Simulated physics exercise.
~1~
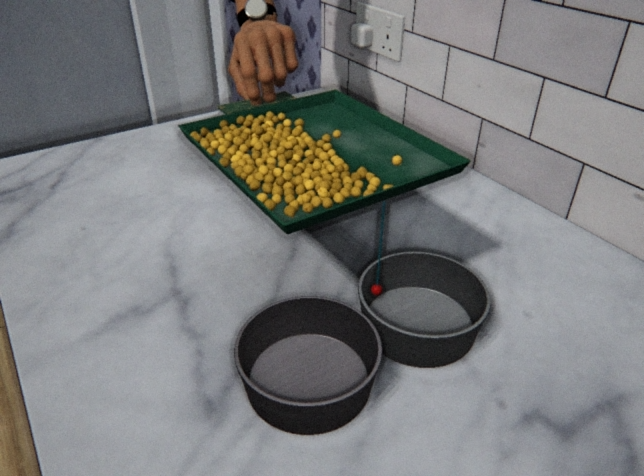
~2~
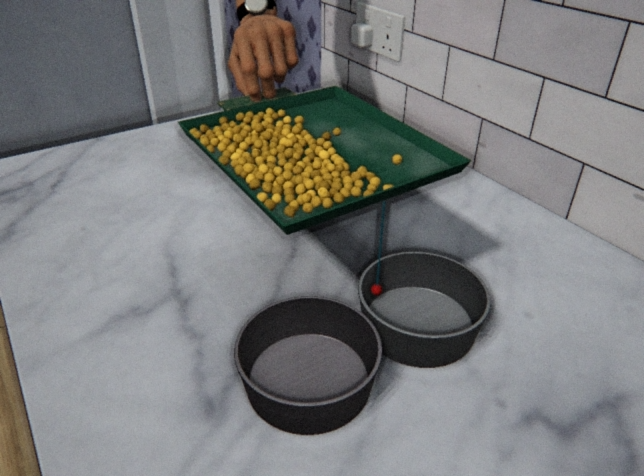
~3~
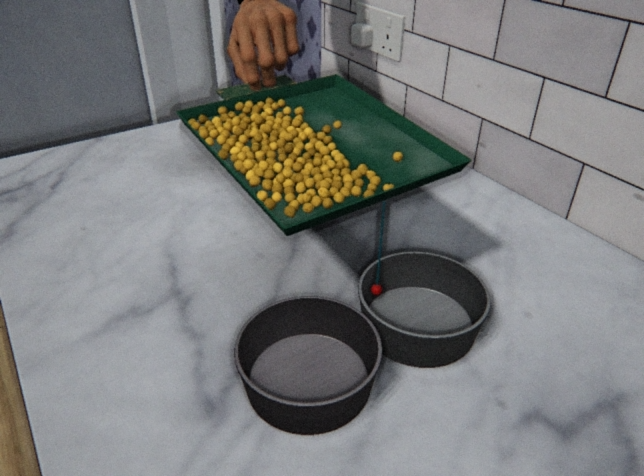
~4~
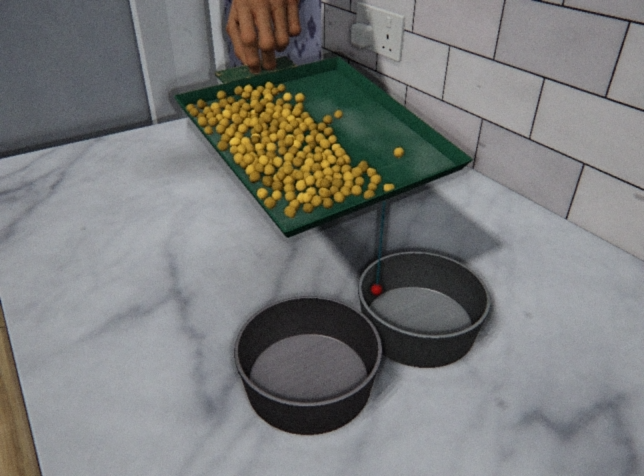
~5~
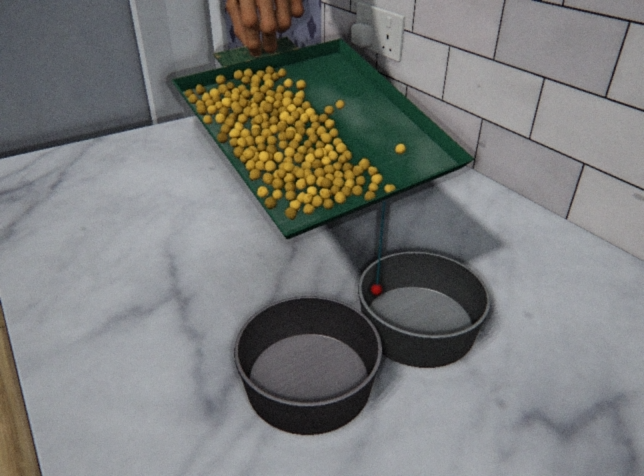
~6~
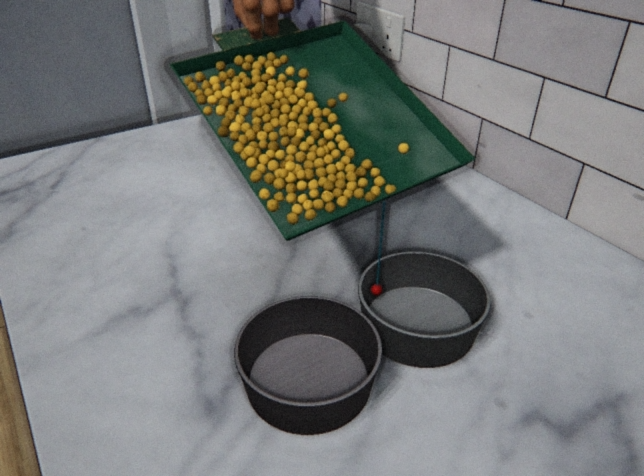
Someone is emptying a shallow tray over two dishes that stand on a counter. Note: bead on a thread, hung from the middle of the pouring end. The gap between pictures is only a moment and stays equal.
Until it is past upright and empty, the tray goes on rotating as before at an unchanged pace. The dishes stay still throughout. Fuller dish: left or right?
Left.
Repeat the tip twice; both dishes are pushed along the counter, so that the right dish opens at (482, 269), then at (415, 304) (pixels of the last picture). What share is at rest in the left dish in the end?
You'd end up with around 50 per cent and then around 60 per cent.
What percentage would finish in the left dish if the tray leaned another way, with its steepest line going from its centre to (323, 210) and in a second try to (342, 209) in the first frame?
The first try gives close to 90 per cent, the second close to 80 per cent.
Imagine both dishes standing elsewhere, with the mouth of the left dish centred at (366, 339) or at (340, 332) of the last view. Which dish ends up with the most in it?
Results - the dish on the left side first, the dish on the left side second.
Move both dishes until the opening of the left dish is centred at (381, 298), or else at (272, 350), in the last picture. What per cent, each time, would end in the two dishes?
In order: 30 per cent and 70 per cent.
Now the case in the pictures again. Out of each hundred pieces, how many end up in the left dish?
Around 60 per cent.
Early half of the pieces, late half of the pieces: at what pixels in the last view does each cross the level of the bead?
At (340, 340) for the first part, then at (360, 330) for the others.
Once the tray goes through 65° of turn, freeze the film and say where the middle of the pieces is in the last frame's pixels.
I'd mark the middle close to (330, 192).
Just after the last frame, tray tipped steeply; the larger part on the tray; just a few in the left dish; about a tenth in the air.
A moment on, tray tipped past a quarter turn; just a few on the tray; roughly half in the left dish; roughly a quarter in the right dish; about a tenth outside both; about a tenth in the air.
Further on, tray tipped past a quarter turn; roughly two thirds in the left dish; roughly a quarter in the right dish; roughly a quarter outside both.
When it is over, tray tipped past a quarter turn; roughly two thirds in the left dish; roughly a quarter in the right dish; roughly a quarter outside both.
